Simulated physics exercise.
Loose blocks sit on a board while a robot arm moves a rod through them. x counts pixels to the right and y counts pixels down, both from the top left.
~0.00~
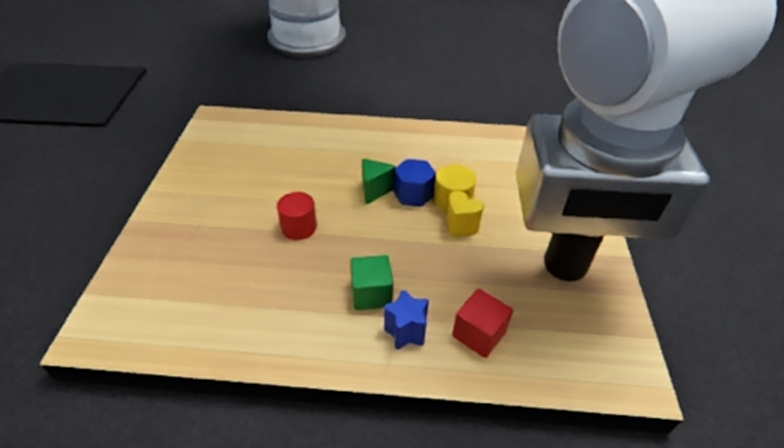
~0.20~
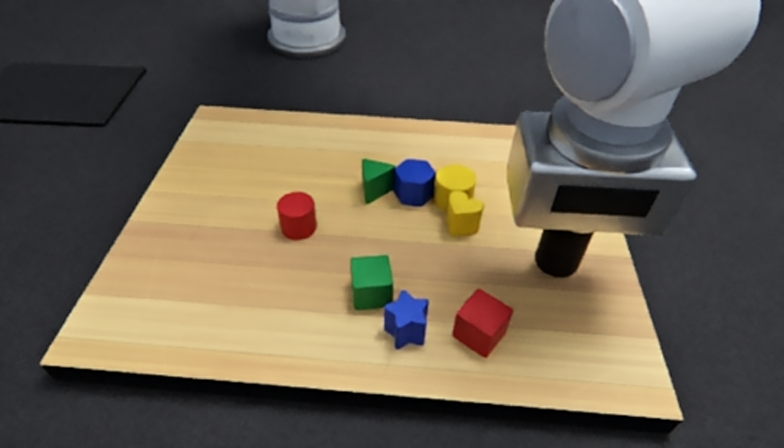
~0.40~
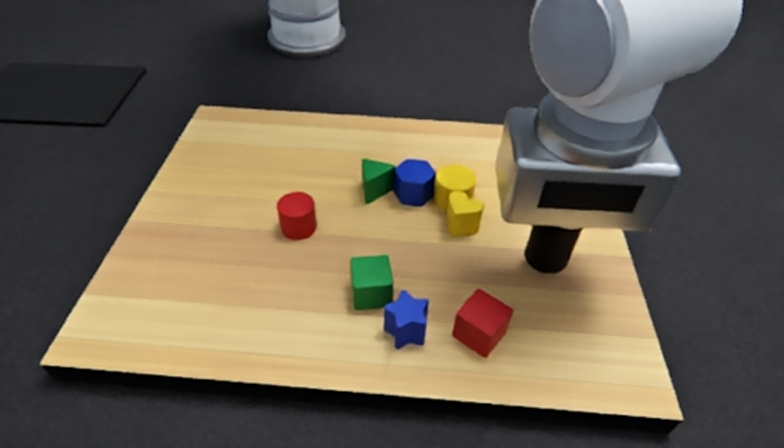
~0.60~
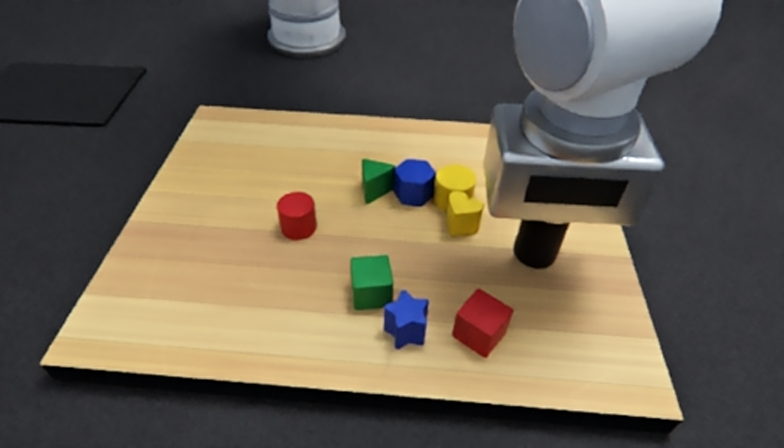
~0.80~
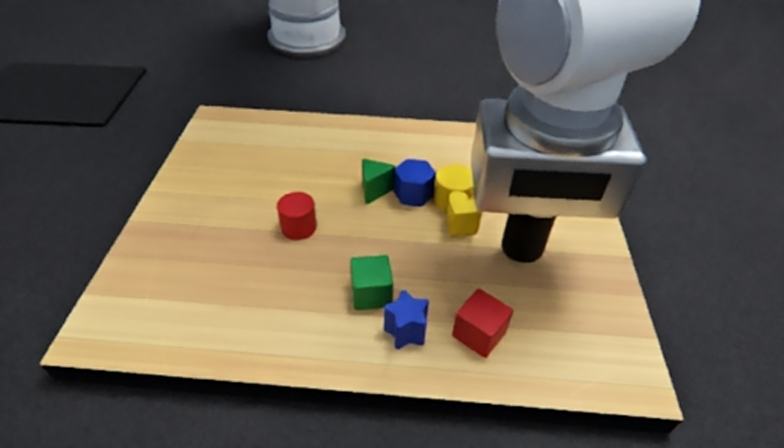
A robot arm moves its black rod slowly left above the board, while the blocks stay still.
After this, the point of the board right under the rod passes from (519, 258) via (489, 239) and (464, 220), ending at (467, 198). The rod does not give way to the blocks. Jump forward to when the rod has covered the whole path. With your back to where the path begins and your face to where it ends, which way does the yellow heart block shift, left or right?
Gets pushed left.
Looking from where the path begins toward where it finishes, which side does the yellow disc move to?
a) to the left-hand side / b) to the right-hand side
b - to the right-hand side.
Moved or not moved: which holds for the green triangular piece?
The green triangular piece keeps its place.
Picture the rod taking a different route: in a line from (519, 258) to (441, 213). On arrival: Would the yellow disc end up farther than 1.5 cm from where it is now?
Short answer: Yes.
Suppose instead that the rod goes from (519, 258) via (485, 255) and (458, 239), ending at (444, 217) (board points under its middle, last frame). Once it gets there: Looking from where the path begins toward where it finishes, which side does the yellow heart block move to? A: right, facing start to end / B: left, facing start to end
(A)
On the path given first. One third of the way, rod at (491, 229); yellow heart block at (458, 201).
Two thirds of the way, rod at (465, 210); yellow disc at (454, 170); yellow heart block at (432, 193), turned 55° anticlockwise.
At the end, rod at (468, 188); green triangular piece not moved; blue hexagon not moved; yellow disc at (450, 153); yellow heart block at (431, 190), turned 70° anticlockwise.
